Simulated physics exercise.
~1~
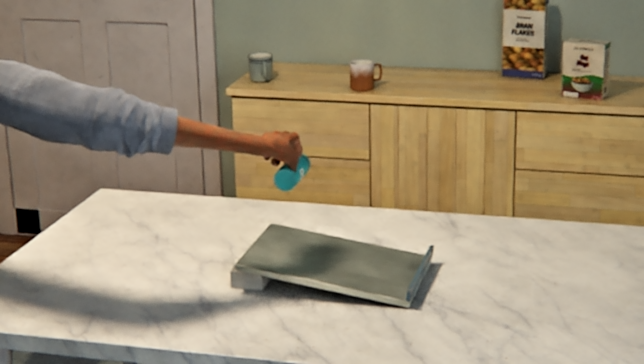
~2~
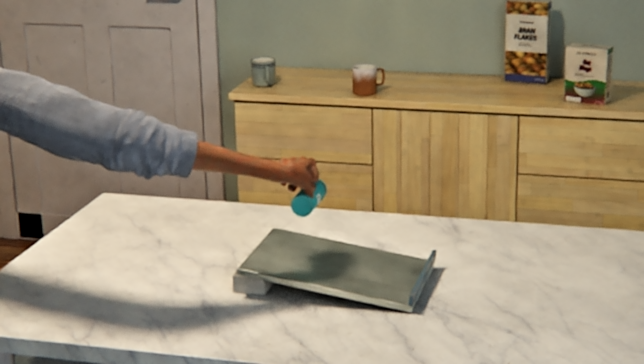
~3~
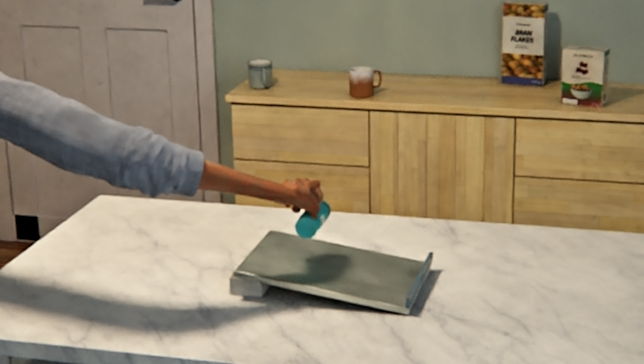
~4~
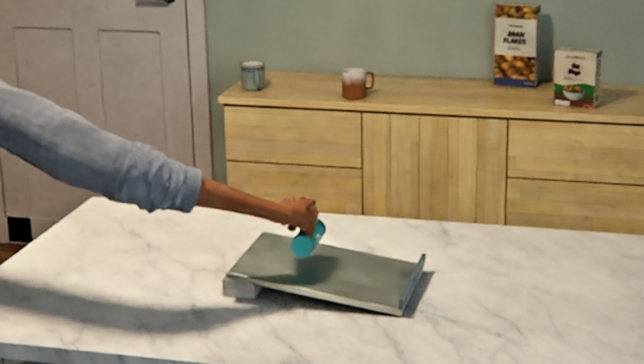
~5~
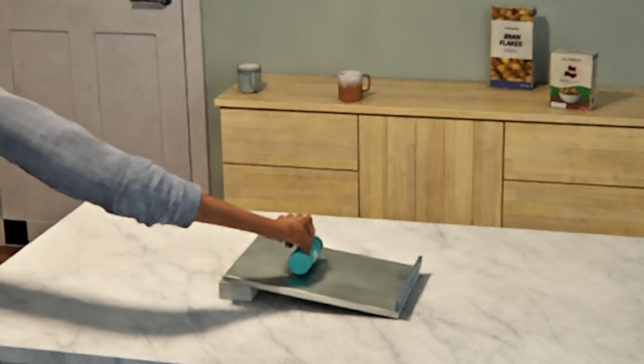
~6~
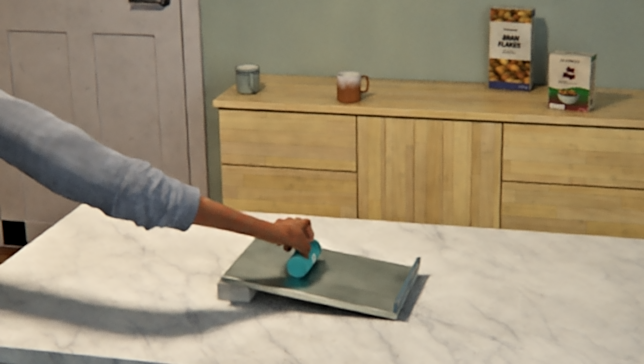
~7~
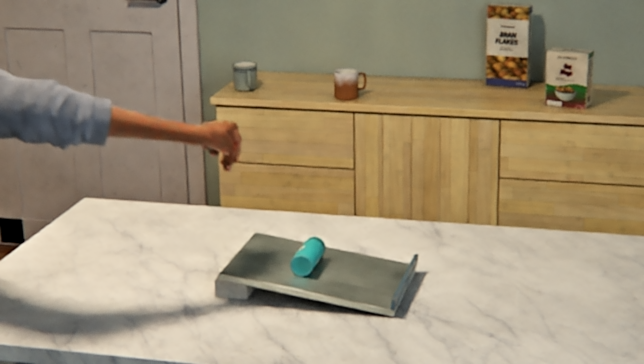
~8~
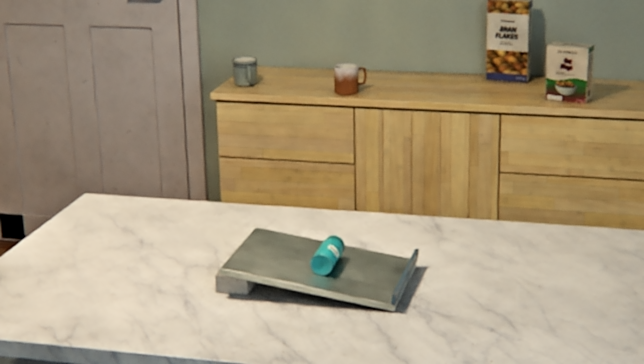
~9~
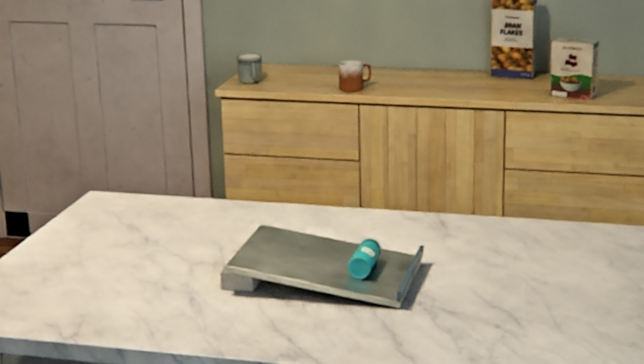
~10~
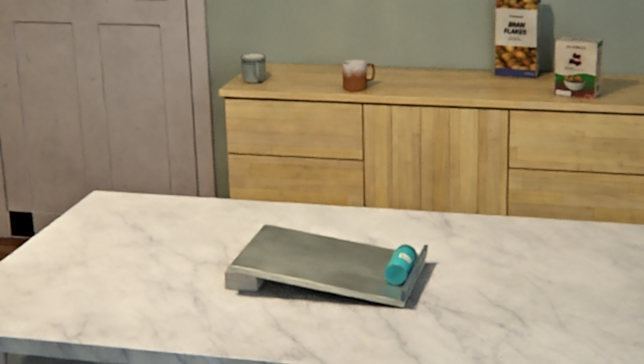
In a kitchen seen from slightly above by a gently swaying camera, a grey board slopes down to the right on a white marble table. Behind it, a light wooden sideboard holds a grey cup and a brown mug toward the left and two food boxes at the right. An arm in a blue sleeve reaches in from the left, lowers a turquoise shaker and lays it on its side on the board. The hand lets go and withdraws to the left. The shaker rolls down the slope and ends against the raised lip at the board's right end.
